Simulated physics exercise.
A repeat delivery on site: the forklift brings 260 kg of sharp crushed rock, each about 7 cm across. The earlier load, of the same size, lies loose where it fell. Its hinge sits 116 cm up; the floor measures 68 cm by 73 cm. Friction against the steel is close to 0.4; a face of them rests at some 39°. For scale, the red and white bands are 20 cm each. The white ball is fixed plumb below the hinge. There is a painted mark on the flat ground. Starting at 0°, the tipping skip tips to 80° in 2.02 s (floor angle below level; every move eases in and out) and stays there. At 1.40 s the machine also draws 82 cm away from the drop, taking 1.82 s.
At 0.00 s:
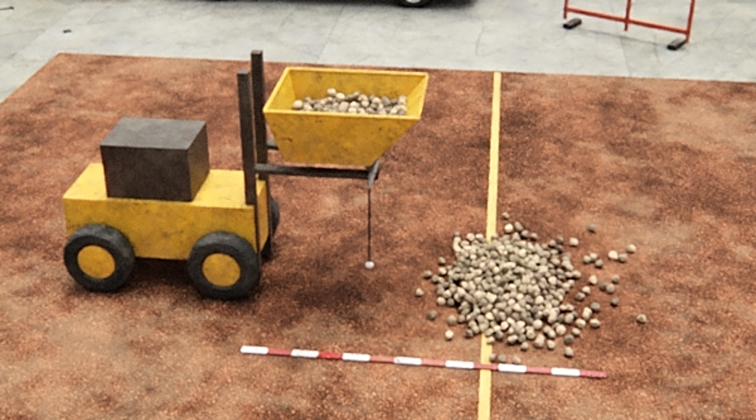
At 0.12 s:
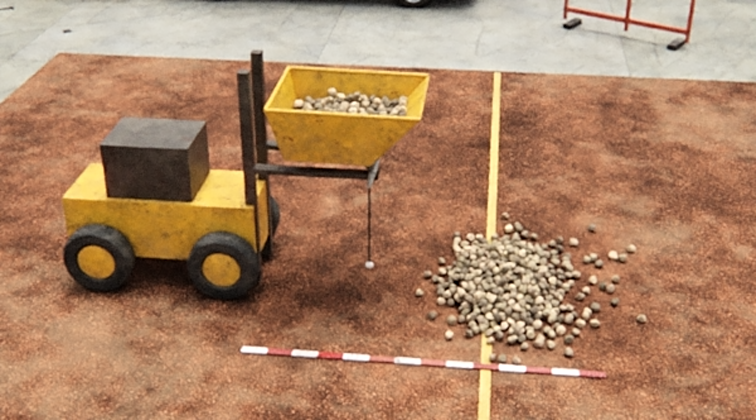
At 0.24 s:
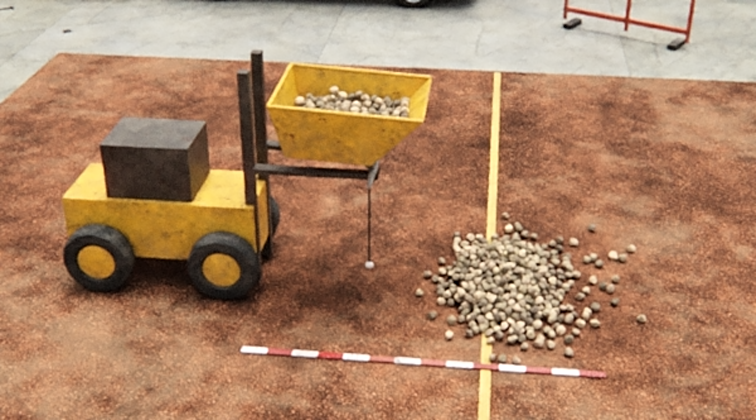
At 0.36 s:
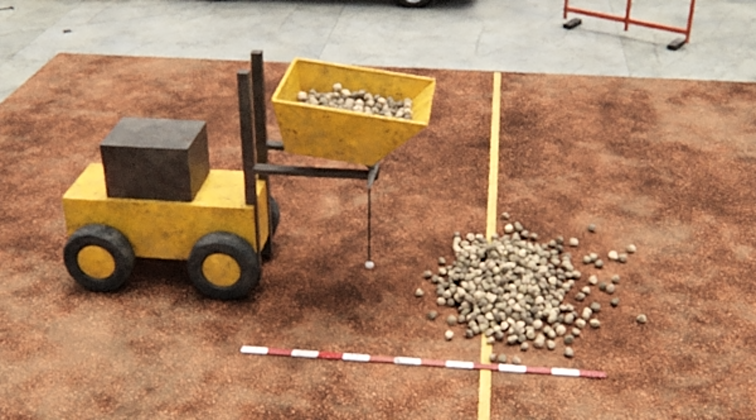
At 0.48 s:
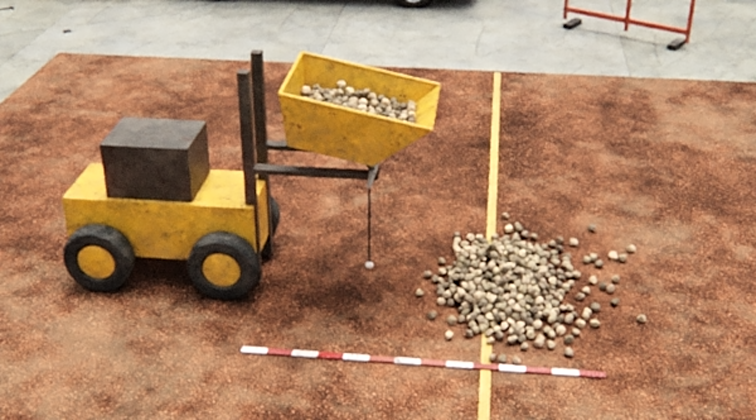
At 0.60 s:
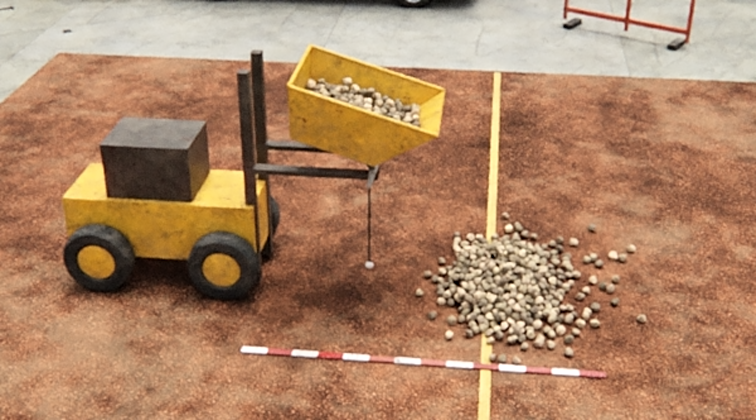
A yellow, forklift-like machine with black wheels and a dark block on its body stands at left on speckled reddish-brown ground, seen from above. Its dark mast holds a yellow skip of pale stones, with a small ball hanging below, while a loose stone heap lies across a yellow line near a red-and-white rod. The skip slowly tilts down towards the right, its left end rising, as the machine and camera stay still.
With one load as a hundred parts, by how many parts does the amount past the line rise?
Roughly 13 per cent of a load more.
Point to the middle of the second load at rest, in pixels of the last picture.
Near (450, 273).
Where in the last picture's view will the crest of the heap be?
Around (484, 255).
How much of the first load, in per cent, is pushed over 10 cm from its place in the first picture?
About 0 per cent.
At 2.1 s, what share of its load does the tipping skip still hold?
About 35 per cent.
After 1.5 s the floor is at 68°; in per cent of one load, 100 in the tipping skip, 32 short of the line, 68 past the line; the foremost stones are at (619, 279).
After 2.1 s the floor is at 80°; in per cent of one load, 37 in the tipping skip, 90 short of the line, 73 past the line; the foremost stones are at (619, 279).
After 3.7 s the floor is at 80°; in per cent of one load, 0 in the tipping skip, 119 short of the line, 81 past the line; the foremost stones are at (619, 279).
After 6.1 s the floor is at 80°; in per cent of one load, 0 in the tipping skip, 119 short of the line, 81 past the line; the foremost stones are at (619, 279). Net gain past the line, 13.
